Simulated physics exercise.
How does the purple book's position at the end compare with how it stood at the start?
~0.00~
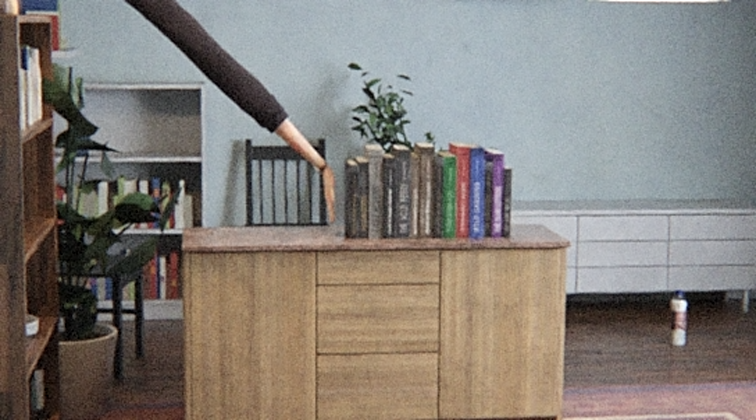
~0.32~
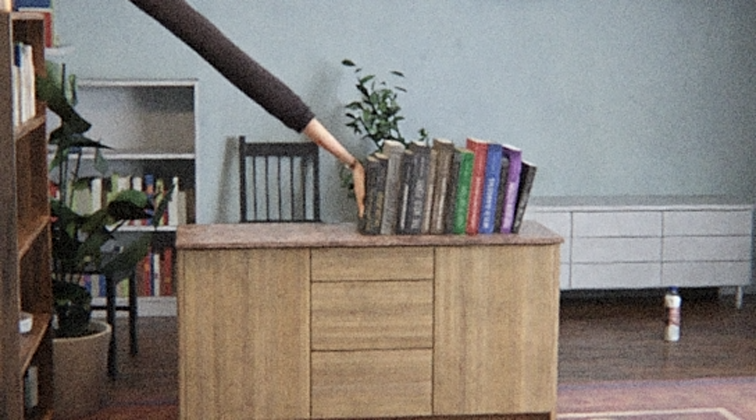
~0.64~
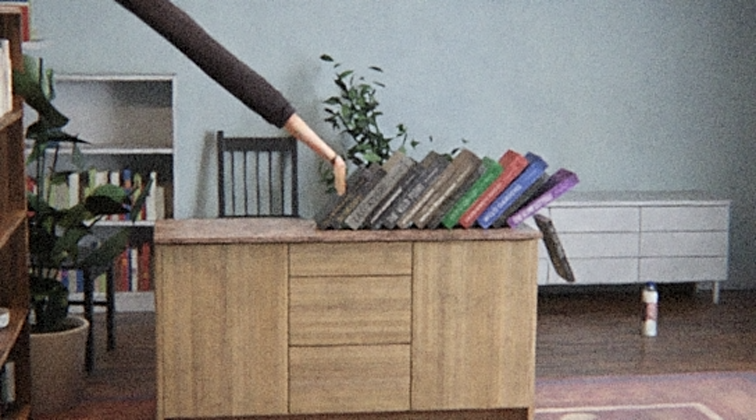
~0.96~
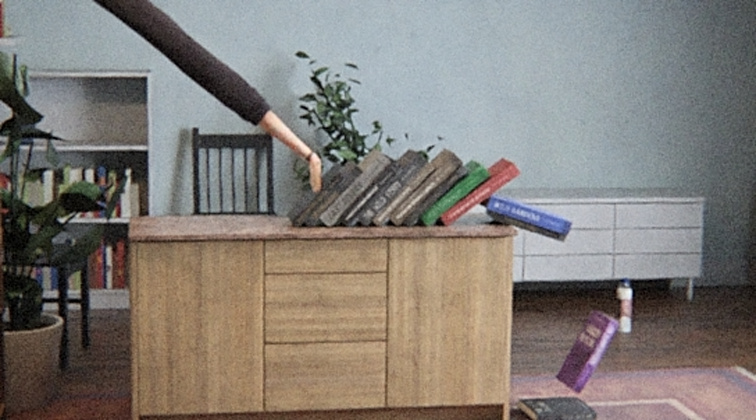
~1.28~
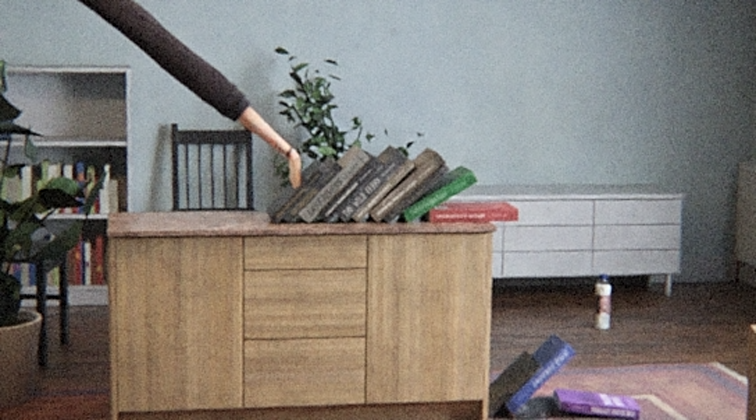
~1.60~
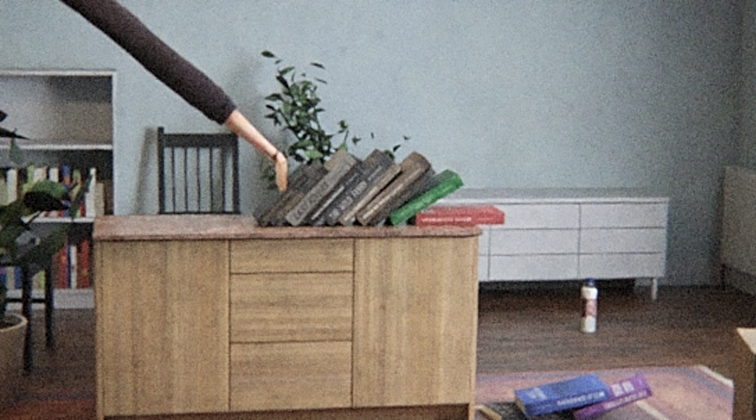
At the start the purple book stands upright in the row on the wooden cabinet. At the end it lies on its side on the floor to the right of the cabinet.
